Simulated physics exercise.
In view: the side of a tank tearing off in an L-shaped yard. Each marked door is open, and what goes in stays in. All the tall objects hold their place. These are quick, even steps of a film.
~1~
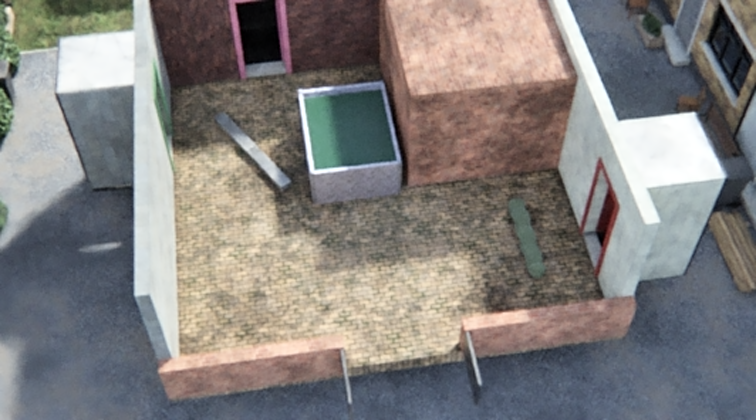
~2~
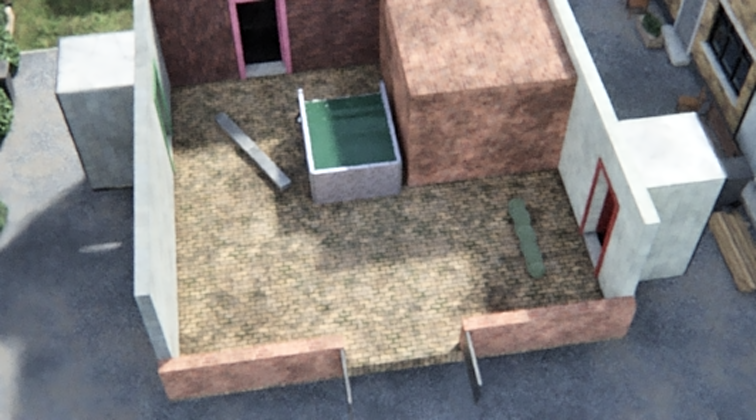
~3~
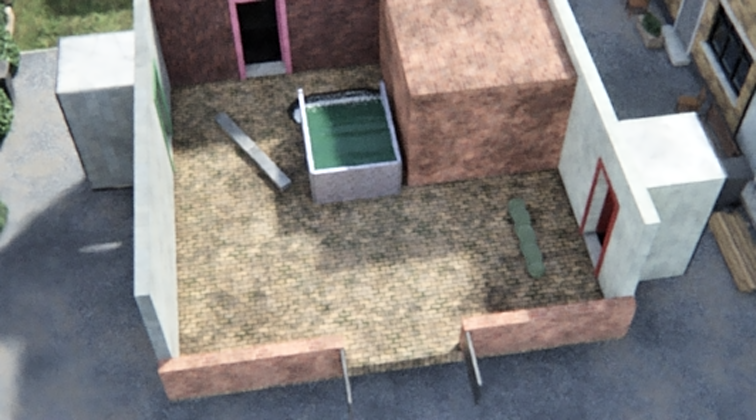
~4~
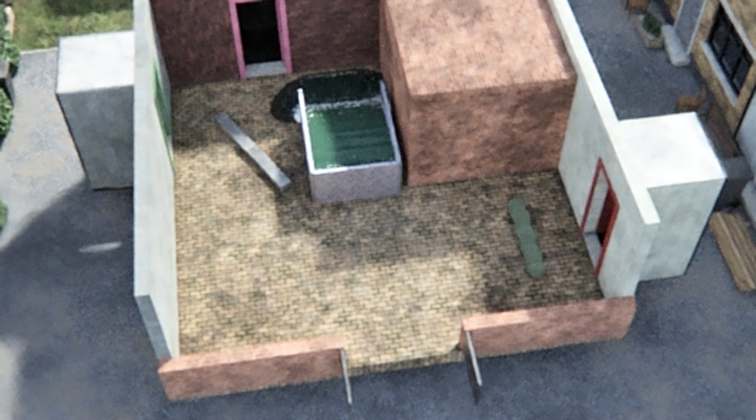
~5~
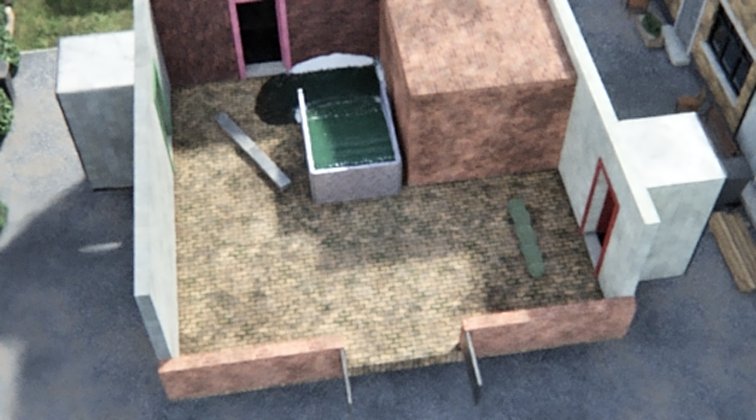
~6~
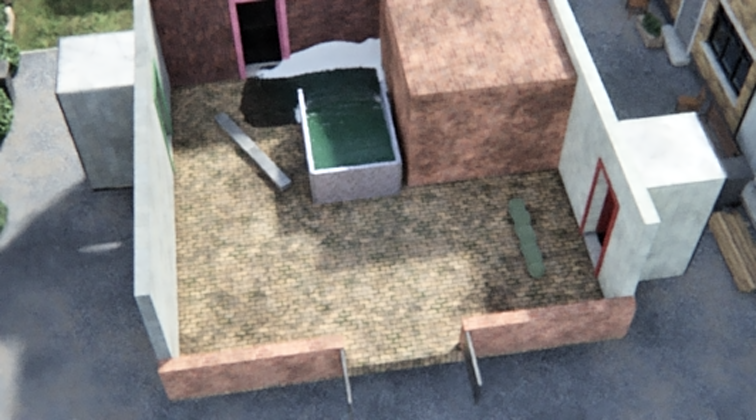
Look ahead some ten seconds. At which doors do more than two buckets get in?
One by one: The pink door floods; the green door floods; the red door holds within the limit.
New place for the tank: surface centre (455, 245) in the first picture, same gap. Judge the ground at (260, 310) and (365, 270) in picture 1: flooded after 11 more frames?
One after the other: Dry, no water.
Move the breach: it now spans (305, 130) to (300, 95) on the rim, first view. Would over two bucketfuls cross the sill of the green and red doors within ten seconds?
In short: The green door goes over, the red door holds.
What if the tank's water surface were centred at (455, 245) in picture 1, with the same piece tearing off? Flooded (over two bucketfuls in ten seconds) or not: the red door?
One by one: The red door passes that mark.
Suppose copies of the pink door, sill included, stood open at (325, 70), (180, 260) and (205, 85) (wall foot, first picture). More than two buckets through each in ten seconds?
In turn: Lets more in, keeps below it, goes over.
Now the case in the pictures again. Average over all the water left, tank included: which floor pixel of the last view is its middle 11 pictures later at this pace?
Close to (318, 114).
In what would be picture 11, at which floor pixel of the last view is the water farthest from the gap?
Roughly at (171, 91).
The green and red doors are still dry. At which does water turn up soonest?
I say the green-painted one.
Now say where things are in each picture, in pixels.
The first frame shows the open tank at (349, 129) is whole and still.
In the second frame, the front is at (299, 119), out from the gap on the open tank's far side.
In the third frame, the front is at (292, 110), out from the gap on the open tank's far side.
In the fourth frame, the front is at (286, 89), out from the gap on the open tank's far side.
In the fifth frame, water pours out on the open tank's far side and has run to (279, 74).
In the sixth frame, water pours out on the open tank's far side and has run to (252, 78).
A moment on, water covers 15 % of the floor; the pink door under two buckets in, the green door not reached, the red door not reached.
Next, water covers 20 % of the floor; the pink door over two buckets in, the green door wet at the sill, nothing in, the red door not reached.
Then, water covers 45 % of the floor; the pink door far over two buckets in, the green door over two buckets in, the red door not reached.
Later, water covers 65 % of the floor; the pink door far over two buckets in, the green door over two buckets in, the red door not reached.
In the end, water covers 85 % of the floor; the pink door far over two buckets in, the green door far over two buckets in, the red door not reached.
